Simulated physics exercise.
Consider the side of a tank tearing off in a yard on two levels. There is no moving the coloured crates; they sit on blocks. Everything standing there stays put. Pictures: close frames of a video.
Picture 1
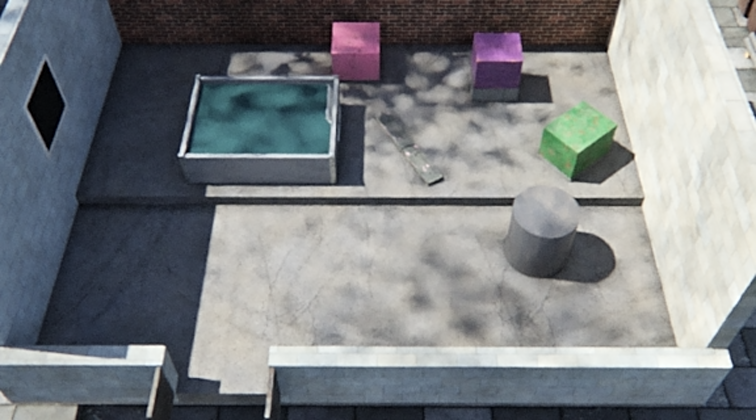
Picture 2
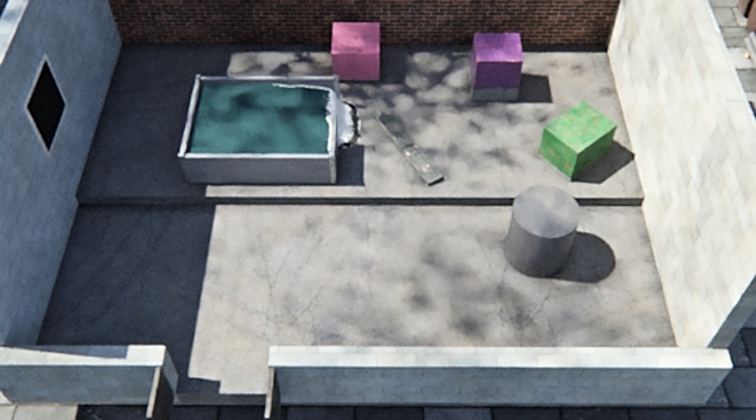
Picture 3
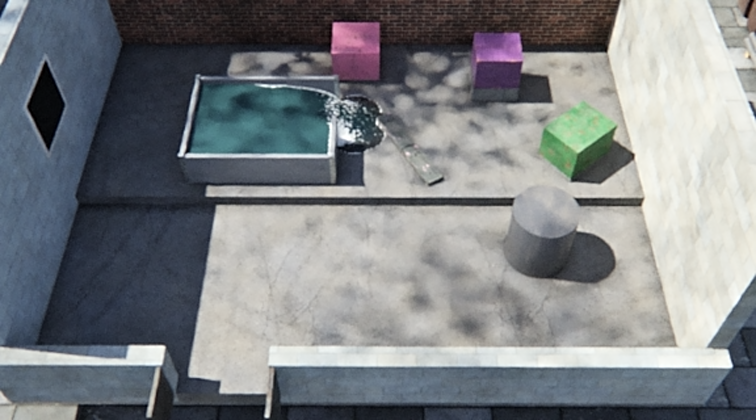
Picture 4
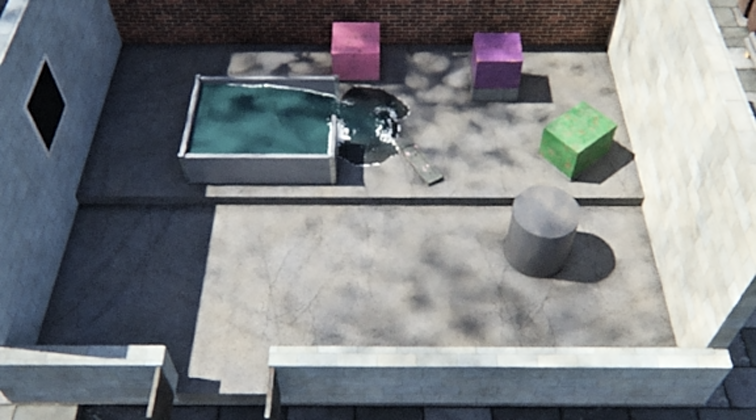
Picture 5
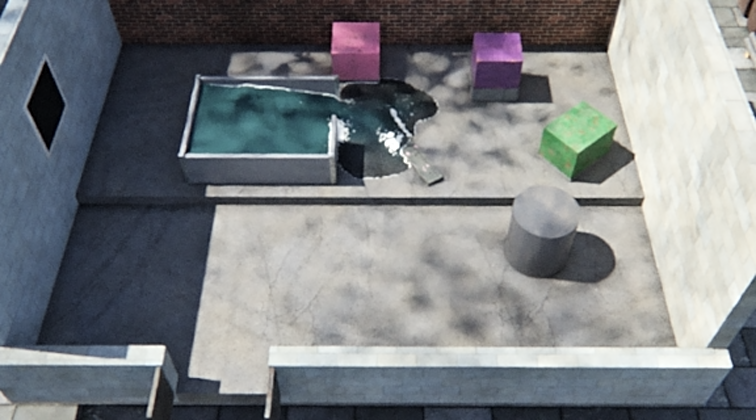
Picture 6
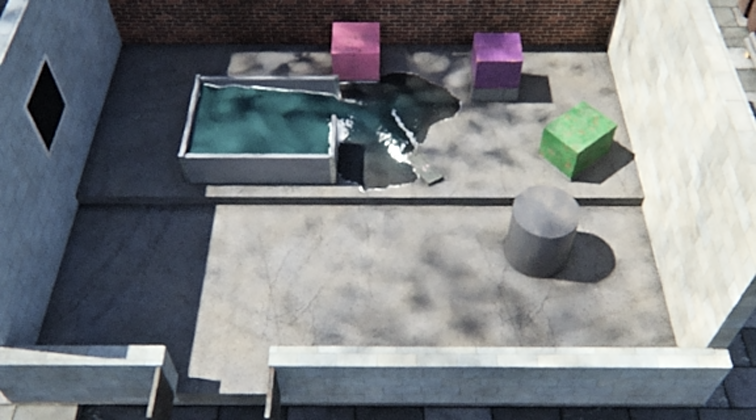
Water burst from the right side of a tank in a walled yard, poured onto the upper level and spread right across the ground as a dark, foamy puddle, reaching between the pink and purple crates.
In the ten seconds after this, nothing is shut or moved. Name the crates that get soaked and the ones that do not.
One by one: Green crate: Not safe; purple crate: Safe; pink crate: Not safe.
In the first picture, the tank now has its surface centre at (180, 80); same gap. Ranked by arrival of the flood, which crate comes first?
It is the one in pink.
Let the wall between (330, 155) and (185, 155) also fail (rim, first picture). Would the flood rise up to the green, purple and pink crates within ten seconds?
Green: Not flooded; purple: Not flooded; pink: Not flooded.
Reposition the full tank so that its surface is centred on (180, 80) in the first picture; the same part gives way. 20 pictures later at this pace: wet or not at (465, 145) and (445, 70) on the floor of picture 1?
In turn: Flooded, awash.
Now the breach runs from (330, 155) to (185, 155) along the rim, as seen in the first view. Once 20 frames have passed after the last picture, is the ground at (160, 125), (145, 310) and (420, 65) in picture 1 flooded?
Taking them in turn, I get left untouched, then sodden, then left untouched.
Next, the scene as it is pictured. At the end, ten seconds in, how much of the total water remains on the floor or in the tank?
That works out to about 100 percent.
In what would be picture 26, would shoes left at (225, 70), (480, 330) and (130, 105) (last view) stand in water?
Status per point, in sequence: Unwetted, then waterlogged, then unwetted.
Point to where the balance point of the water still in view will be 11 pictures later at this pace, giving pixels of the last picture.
My guess is about (333, 134).
A moment on, water covers 15 % of the floor; the green crate not reached, the purple crate water round its plinth, the pink crate water round its plinth.
Next, water covers 25 % of the floor; the green crate water round its plinth, the purple crate water round its plinth, the pink crate water round its plinth.
Then, water covers 35 % of the floor; the green crate water round its plinth, the purple crate water round its plinth, the pink crate water round its plinth.
Later, water covers 50 % of the floor; the green crate water round its plinth, the purple crate water round its plinth, the pink crate water round its plinth.
In the end, water covers 60 % of the floor; the green crate was topped, the purple crate stayed above the water, the pink crate was topped.
